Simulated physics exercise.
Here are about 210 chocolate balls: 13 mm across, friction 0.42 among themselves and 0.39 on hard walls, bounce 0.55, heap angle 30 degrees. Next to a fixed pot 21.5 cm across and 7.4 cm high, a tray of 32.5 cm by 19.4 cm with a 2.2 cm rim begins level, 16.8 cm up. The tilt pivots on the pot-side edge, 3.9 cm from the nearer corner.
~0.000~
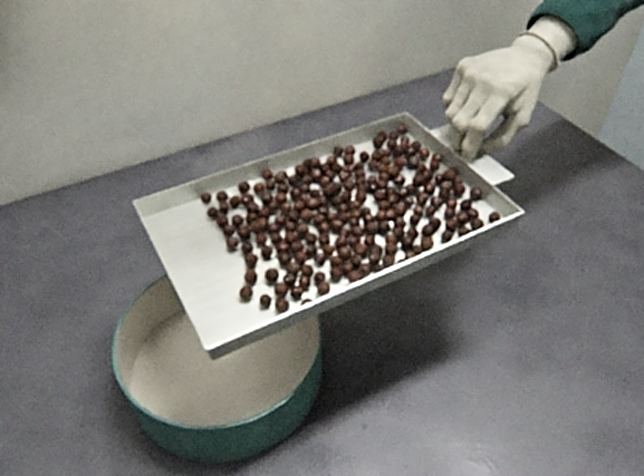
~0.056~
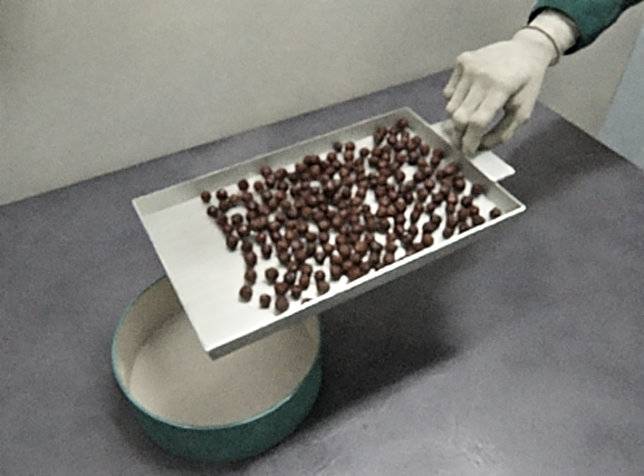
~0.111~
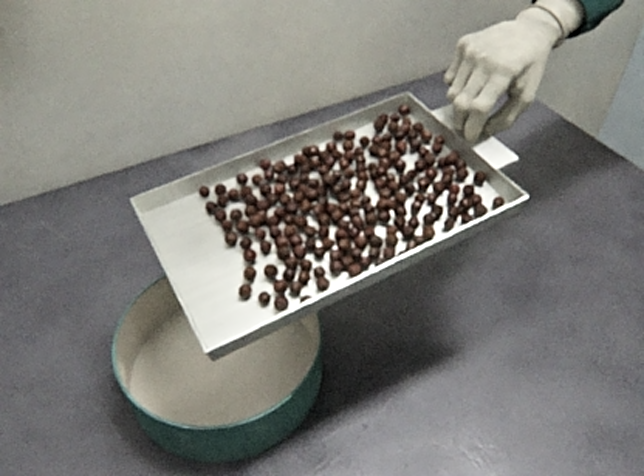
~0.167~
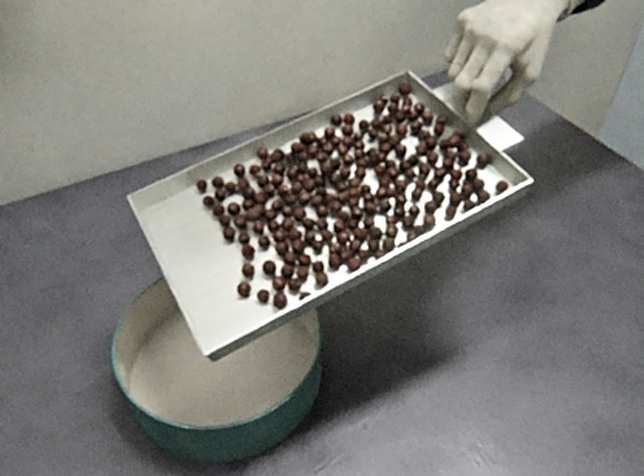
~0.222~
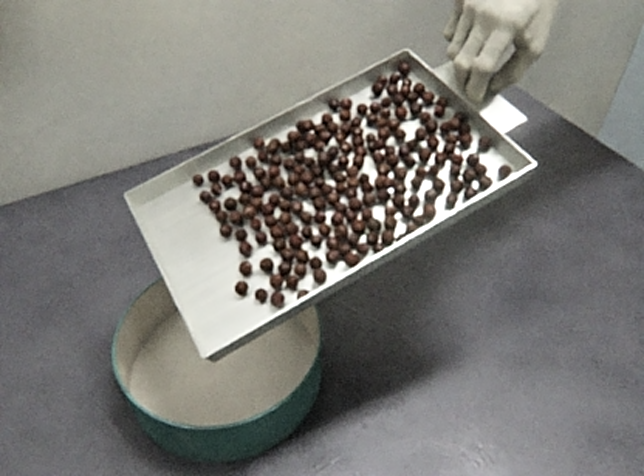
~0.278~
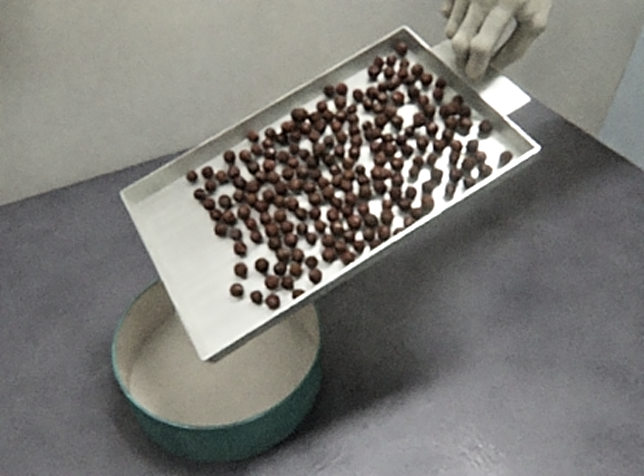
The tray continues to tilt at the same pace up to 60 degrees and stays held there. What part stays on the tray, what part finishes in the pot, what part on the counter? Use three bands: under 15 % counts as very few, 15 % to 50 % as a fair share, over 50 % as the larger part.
Tray: The larger part; pot: Very few; counter: A fair share.
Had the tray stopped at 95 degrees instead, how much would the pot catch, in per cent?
In that case, near 10 percent.
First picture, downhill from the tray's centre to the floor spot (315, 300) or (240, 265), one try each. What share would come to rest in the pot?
About 0 per cent on the first try and 10 per cent on the second.
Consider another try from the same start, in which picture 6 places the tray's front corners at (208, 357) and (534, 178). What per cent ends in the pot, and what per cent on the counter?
Final per cent - pot 0, counter 0.
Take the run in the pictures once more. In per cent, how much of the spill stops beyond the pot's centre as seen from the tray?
Around 100 in a hundred.
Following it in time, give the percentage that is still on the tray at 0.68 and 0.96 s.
In order, near 100 and near 85.
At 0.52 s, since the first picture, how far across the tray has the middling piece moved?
Around 7 centimetres.
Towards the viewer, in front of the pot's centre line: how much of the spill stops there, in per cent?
I'd put it at around 100 per cent.
After 0.52 s, tilt 40 degrees; the tray holds 100 %, the pot 0 %.
After 0.68 s, tilt 54 degrees; the tray holds 100 %, the pot 0 %.
Then, at 0.96 s, tilt 60 degrees; the tray holds 85 %, the pot 0 %.
At rest (2.4 s), tray 65 %, pot 5 %, counter 30 %.
